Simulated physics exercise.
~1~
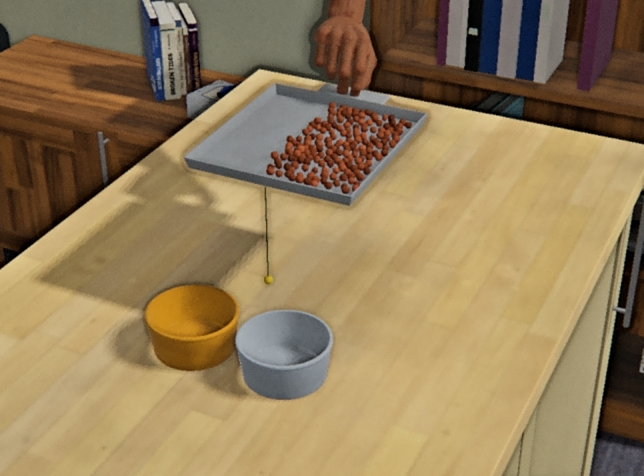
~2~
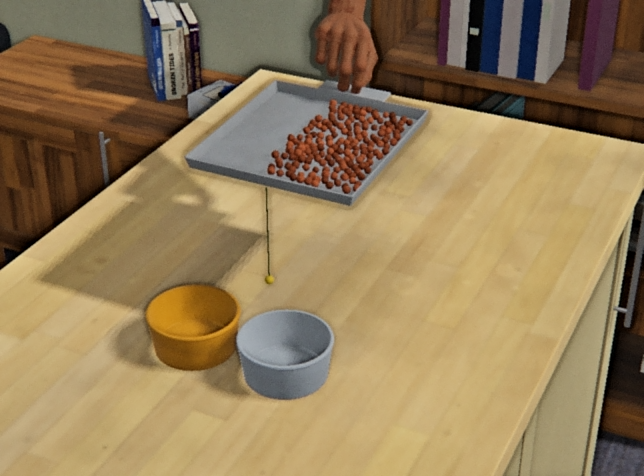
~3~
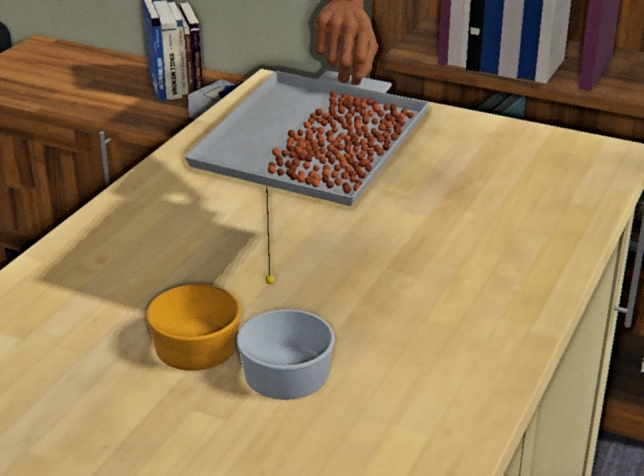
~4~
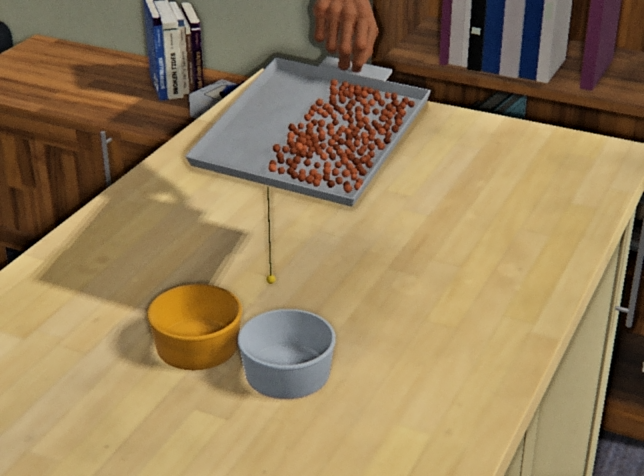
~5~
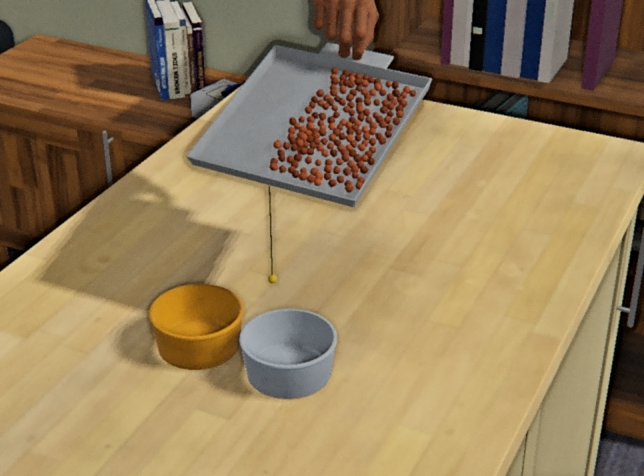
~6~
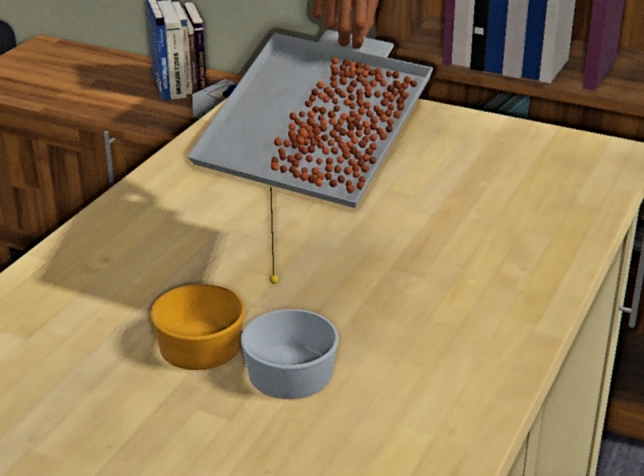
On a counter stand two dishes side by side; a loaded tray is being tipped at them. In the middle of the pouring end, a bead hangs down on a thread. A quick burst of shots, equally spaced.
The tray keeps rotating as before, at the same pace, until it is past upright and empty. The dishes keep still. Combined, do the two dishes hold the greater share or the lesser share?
The greater share.
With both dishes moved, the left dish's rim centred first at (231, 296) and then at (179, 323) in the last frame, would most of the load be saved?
Try 1: The greater share; try 2: A lesser share.
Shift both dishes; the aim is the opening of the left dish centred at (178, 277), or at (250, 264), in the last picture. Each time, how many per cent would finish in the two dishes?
Approximately 30 percent, followed by approximately 0 percent.
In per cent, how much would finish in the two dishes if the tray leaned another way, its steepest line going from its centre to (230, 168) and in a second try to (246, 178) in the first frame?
Shares, approx.: 30 %, then 60 %.
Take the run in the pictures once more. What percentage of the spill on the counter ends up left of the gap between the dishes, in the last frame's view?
My estimate is some 10 per cent.
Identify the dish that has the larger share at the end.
Winner, as observed: The right-positioned one.
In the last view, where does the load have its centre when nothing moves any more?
The centre comes to rest close to (292, 362).
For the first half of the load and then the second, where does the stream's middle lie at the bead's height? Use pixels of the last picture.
Starting near (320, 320), moving on to near (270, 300).
Just after the last frame, tray tipped steeply; every one on the tray.
A moment on, tray tipped right over; almost all on the tray; just a few in the right dish; just a few in the left dish; just a few outside both; just a few in the air.
Further on, tray tipped past a quarter turn; roughly half in the right dish; roughly a quarter in the left dish; roughly a third outside both.
When it is over, tray tipped past a quarter turn; roughly half in the right dish; roughly a quarter in the left dish; roughly a third outside both.
